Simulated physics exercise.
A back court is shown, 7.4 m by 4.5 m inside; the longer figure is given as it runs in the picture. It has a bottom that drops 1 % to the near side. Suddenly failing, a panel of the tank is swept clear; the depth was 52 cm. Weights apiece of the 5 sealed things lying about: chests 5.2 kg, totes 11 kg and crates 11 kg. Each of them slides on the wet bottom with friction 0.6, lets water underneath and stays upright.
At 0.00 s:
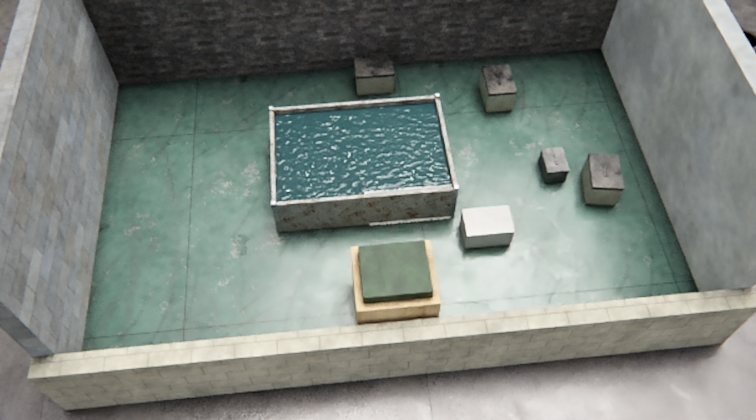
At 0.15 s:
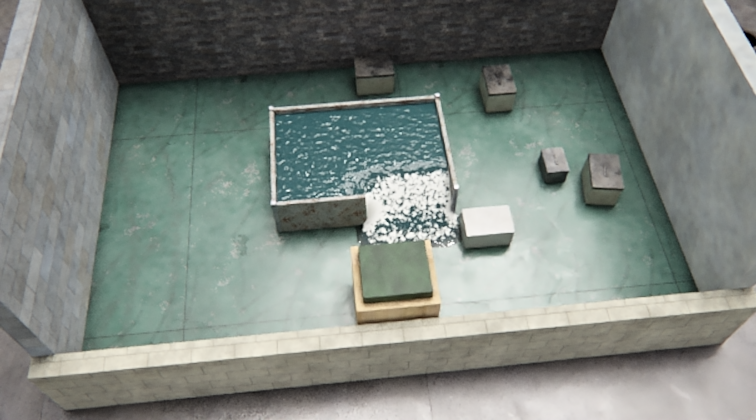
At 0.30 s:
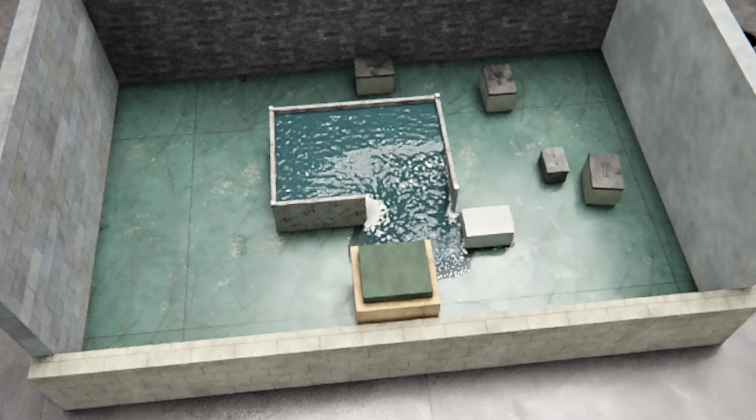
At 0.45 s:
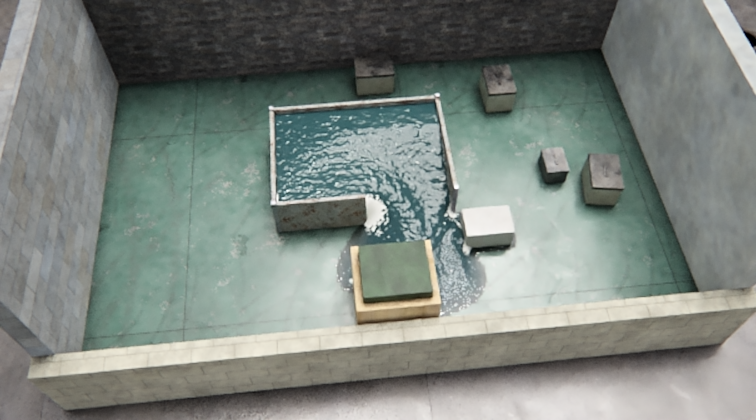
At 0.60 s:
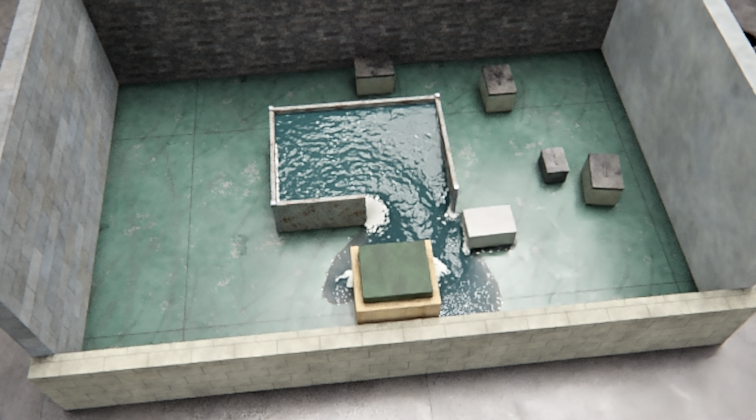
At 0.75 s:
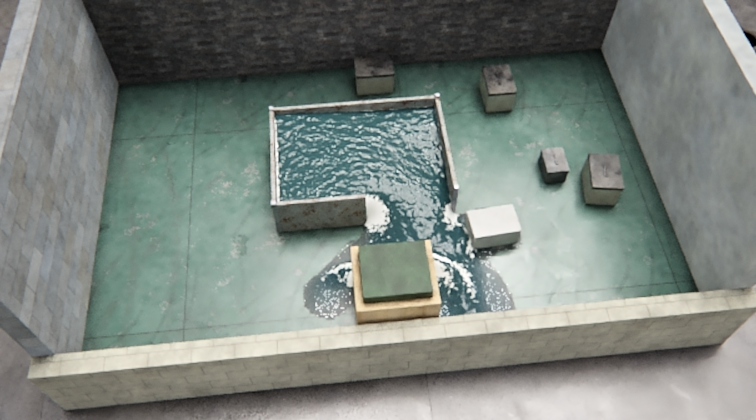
Water bursts through a gap in the near side of a raised rectangular tank, foams, then spreads around a tan block with a green top and past a white block, which shifts slightly. The fixed high view looks down into a walled court with a mottled green floor. Grey-brown blocks sit unmoving at the back and right, beyond the dark teal water.
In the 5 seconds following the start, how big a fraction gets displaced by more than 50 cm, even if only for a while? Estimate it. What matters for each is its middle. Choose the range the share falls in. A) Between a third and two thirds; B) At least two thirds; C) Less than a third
C, less than a third.
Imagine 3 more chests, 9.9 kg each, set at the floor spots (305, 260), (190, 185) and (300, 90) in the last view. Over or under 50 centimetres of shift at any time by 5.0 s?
Outcome: Breaks the threshold first, stays within next, stays within last.
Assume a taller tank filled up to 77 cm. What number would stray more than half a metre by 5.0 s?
That would make 3 of them.
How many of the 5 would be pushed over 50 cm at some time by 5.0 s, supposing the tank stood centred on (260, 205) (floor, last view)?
Result: 1.
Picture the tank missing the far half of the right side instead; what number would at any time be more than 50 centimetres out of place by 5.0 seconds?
Then 3.
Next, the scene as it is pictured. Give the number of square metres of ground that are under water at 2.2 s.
Somewhere about 14 m2, give or take.
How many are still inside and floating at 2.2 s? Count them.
Count: 0.
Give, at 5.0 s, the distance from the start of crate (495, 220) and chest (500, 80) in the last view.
Going in order, that's 60 cm for one and 5 cm for the other.
After 1.1 s 0 of 5 are over 50 cm from their spots; 0 afloat.
After 2.2 s 1 of 5 are over 50 cm from their spots; 0 afloat.
After 3.5 s 1 of 5 are over 50 cm from their spots; 0 afloat.
After 5.0 s 1 of 5 are over 50 cm from their spots, and 1 have been at some point; 1 afloat.
